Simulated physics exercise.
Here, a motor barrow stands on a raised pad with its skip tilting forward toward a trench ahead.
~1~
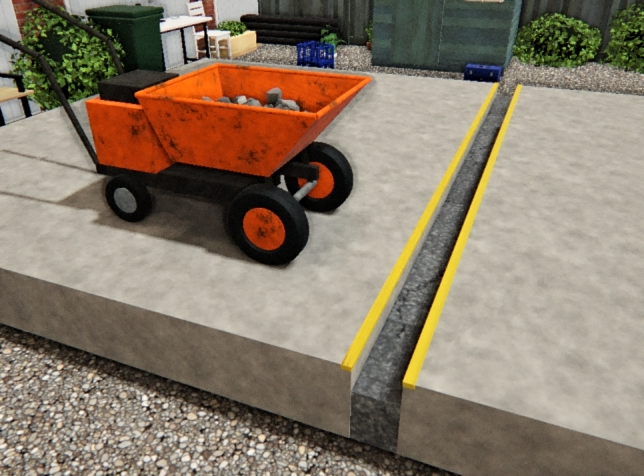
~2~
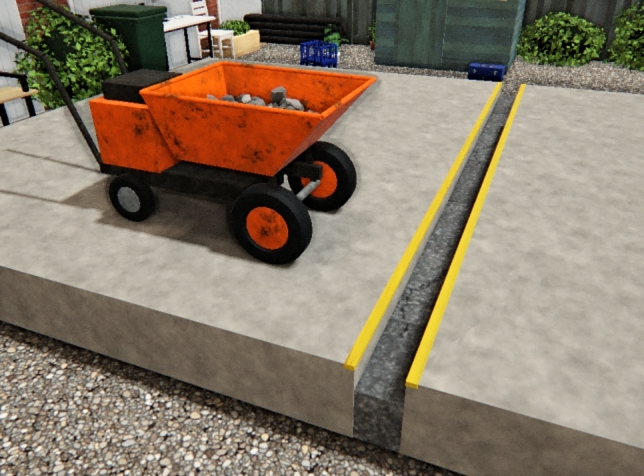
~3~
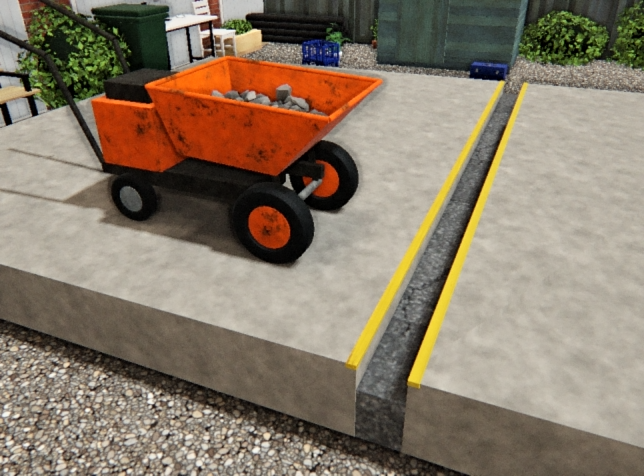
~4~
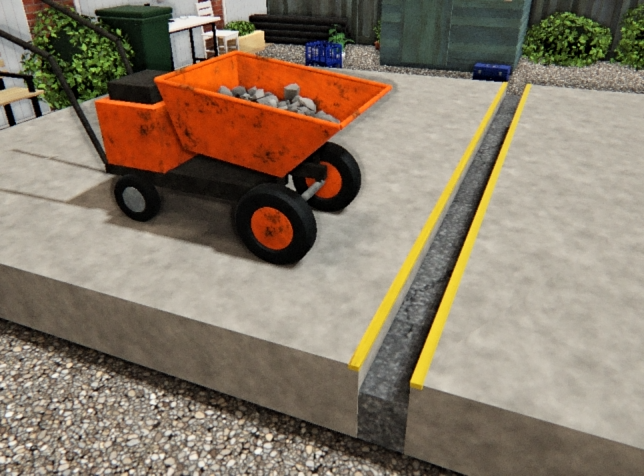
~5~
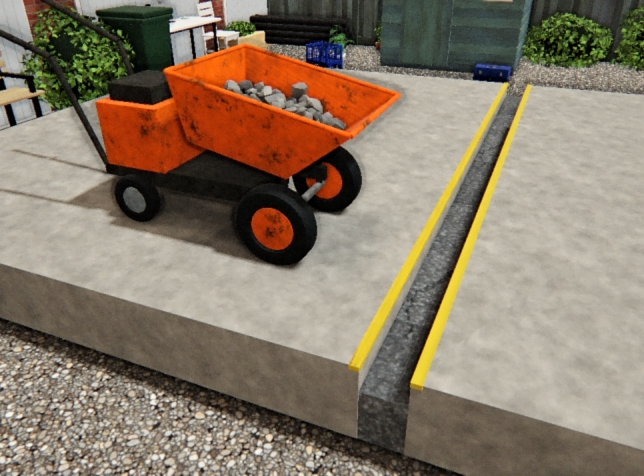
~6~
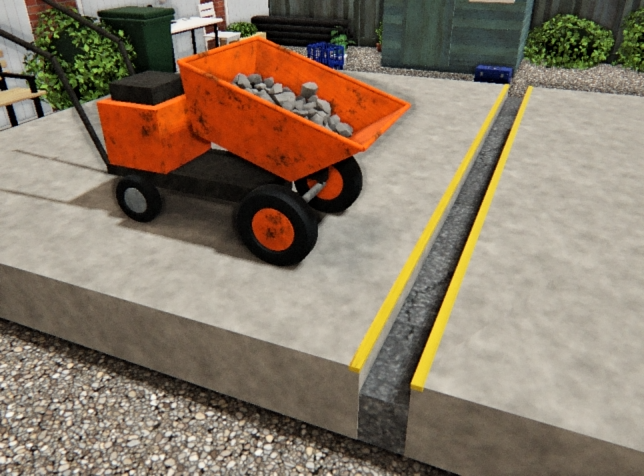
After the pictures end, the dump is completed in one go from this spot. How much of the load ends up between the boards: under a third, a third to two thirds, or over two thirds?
A third to two thirds.
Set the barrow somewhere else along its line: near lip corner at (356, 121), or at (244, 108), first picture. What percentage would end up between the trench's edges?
Okay, so the first one ends at 0 % and the second at 30 %.
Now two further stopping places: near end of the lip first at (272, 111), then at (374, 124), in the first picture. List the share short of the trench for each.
You'd get 30 in a hundred the first time and 0 in a hundred the second.
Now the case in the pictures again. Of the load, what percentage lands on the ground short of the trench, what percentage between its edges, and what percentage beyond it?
Short: 0; between: 60; beyond: 20 per cent.
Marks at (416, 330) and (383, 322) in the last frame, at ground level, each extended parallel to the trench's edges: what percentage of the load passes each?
About 40 and 80 %.
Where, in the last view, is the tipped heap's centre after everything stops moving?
Centre at rest: Close to (446, 261).
Just after the last frame, skip tipped steeply; every one in the skip.
A moment on, skip tipped steeply; the larger part in the skip; about a tenth in or heaped over the trench; just a few beyond it; just a few falling.
Further on, skip tipped right over; roughly a quarter in the skip; roughly half in or heaped over the trench; roughly a quarter beyond it.
When it is over, skip tipped right over; roughly a quarter in the skip; roughly two thirds in or heaped over the trench; roughly a quarter beyond it.
